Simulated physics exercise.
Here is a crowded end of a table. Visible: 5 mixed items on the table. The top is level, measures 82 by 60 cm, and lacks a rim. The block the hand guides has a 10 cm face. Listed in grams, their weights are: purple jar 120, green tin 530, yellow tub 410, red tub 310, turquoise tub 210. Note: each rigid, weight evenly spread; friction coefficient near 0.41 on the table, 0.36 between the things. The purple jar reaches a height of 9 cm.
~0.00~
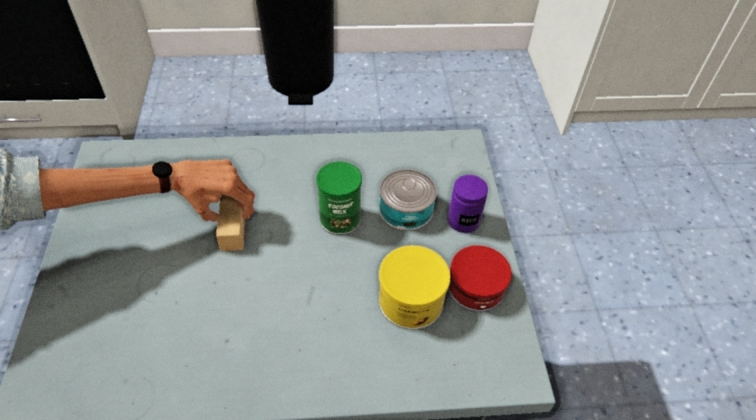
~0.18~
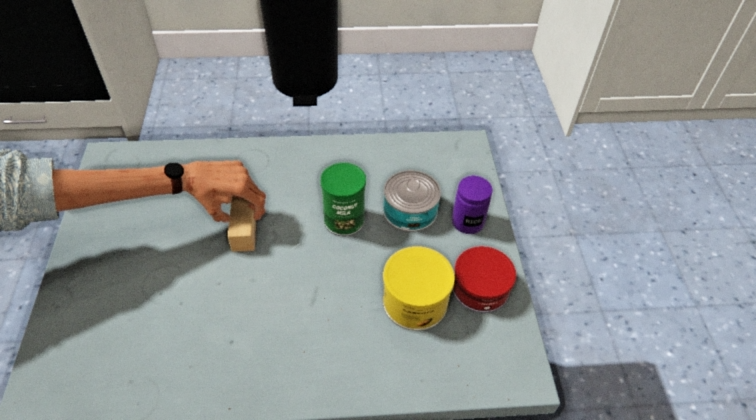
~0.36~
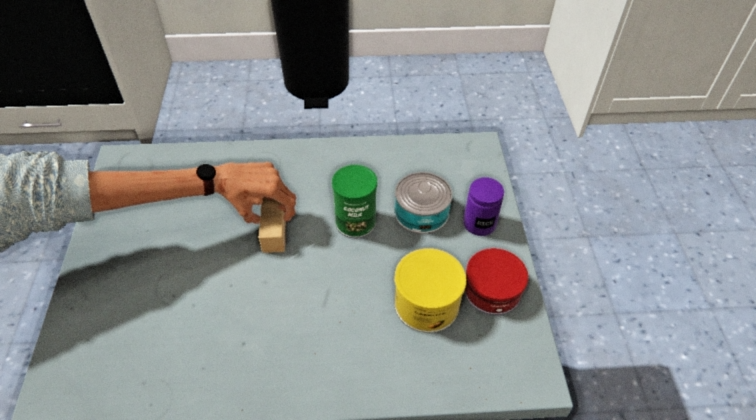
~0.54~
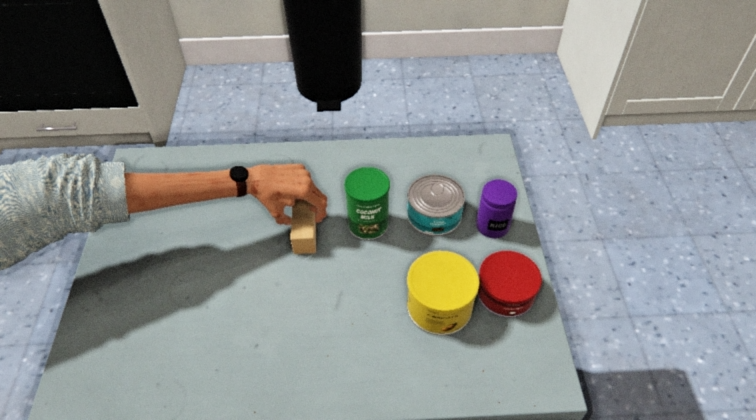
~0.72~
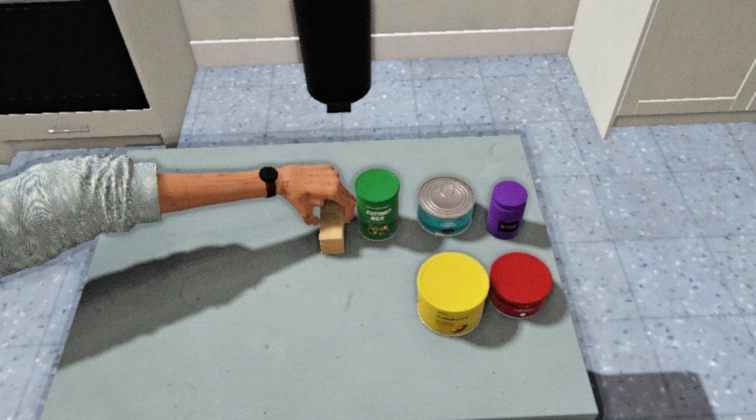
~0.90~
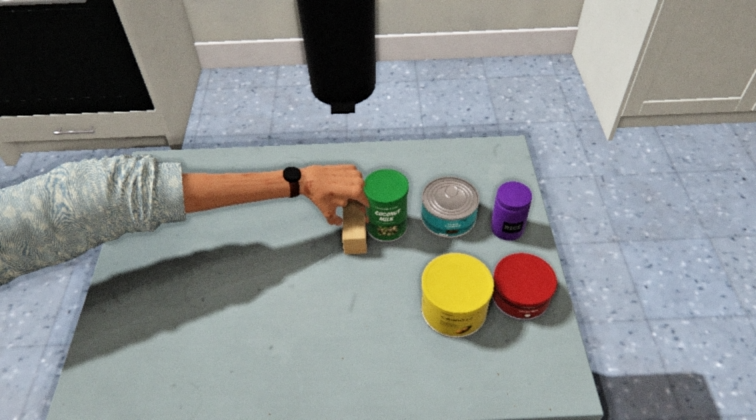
In the video, a hand wearing a black watch slides a small wooden block rightward across a table toward a green tin, ending close beside it, while the turquoise, purple, yellow and red containers stay in place on the tabletop.
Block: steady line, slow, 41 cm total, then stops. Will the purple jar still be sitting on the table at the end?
Looks like it is a goner.
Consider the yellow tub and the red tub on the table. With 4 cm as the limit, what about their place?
First the yellow tub: It stays in position; then the red tub: It stays in position.
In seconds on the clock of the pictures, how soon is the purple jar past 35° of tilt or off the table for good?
Answer: Near 2.2 s.
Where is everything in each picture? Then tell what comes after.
Block slid 0 cm; purple jar (467, 204); green tin (340, 199), in the first picture.
Block slid 1 cm; red tub (483, 279); turquoise tub (411, 201), in the second picture.
Block slid 4 cm; green tin (355, 202); yellow tub (429, 291), in the third picture.
Block slid 8 cm; red tub (508, 284); turquoise tub (435, 205), in the fourth picture.
Block slid 11 cm; green tin (378, 206); yellow tub (451, 295), in the fifth picture.
Block slid 14 cm; purple jar (511, 211); red tub (523, 287), in the sixth picture.
After 1.70 s, block slid 29 cm; purple jar moved 3 cm near (530, 213); green tin moved 15 cm; turquoise tub moved 11 cm.
After 2.50 s, block slid 41 cm; purple jar now off the table; turquoise tub moved 16 cm; green tin moved 28 cm.
In the end (2.9 s), off the table, purple jar; not toppled but over 4 cm from the start, green tin and turquoise tub; the other 2 under 4 cm from the start.
